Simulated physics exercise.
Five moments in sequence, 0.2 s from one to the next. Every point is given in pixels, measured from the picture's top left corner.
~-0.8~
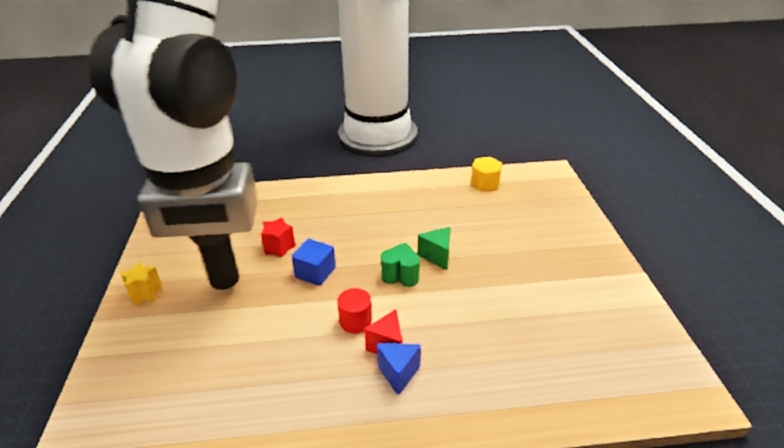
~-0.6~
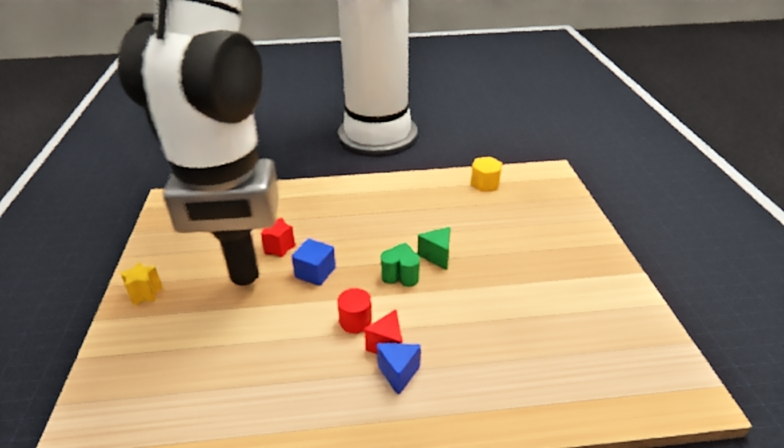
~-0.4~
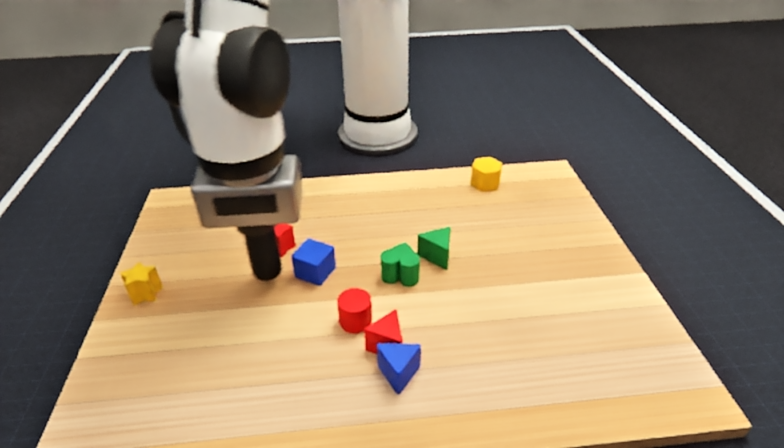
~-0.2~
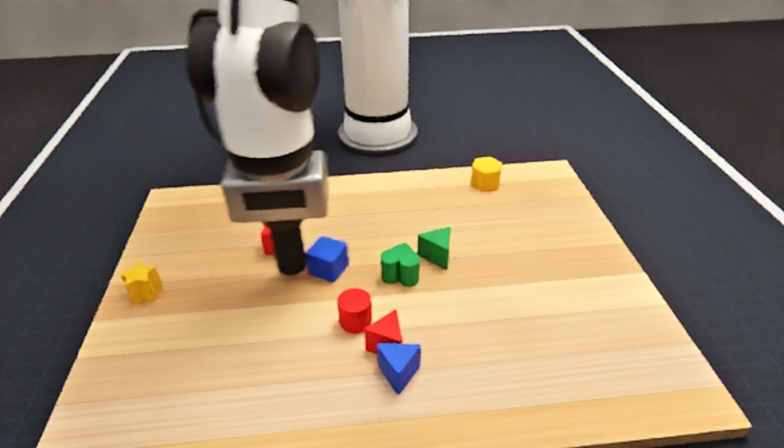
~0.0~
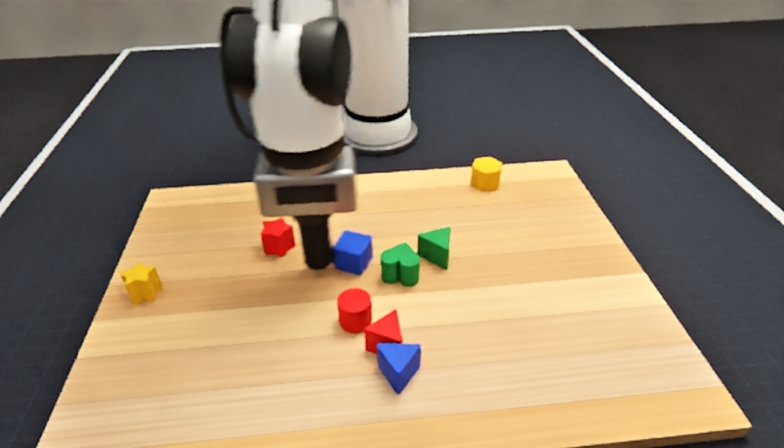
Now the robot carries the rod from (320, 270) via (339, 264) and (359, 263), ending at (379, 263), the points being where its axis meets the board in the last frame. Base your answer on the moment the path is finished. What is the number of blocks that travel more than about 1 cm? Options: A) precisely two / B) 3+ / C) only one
C: Only one.
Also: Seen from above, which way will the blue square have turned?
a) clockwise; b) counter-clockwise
It's b.
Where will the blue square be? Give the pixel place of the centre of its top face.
I expect it at (402, 228).
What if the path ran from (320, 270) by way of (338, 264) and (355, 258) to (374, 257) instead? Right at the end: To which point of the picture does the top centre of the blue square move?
Most likely (405, 228).
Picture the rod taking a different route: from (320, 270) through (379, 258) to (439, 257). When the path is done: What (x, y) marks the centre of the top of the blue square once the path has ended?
That would be at about pixel (427, 217).
On the path given first. Halfway along, rod at (350, 254); blue square at (382, 234).
At the end, rod at (379, 254); blue square at (402, 228), turned 45° anticlockwise; green heart not moved; green three-sided block at (442, 236).
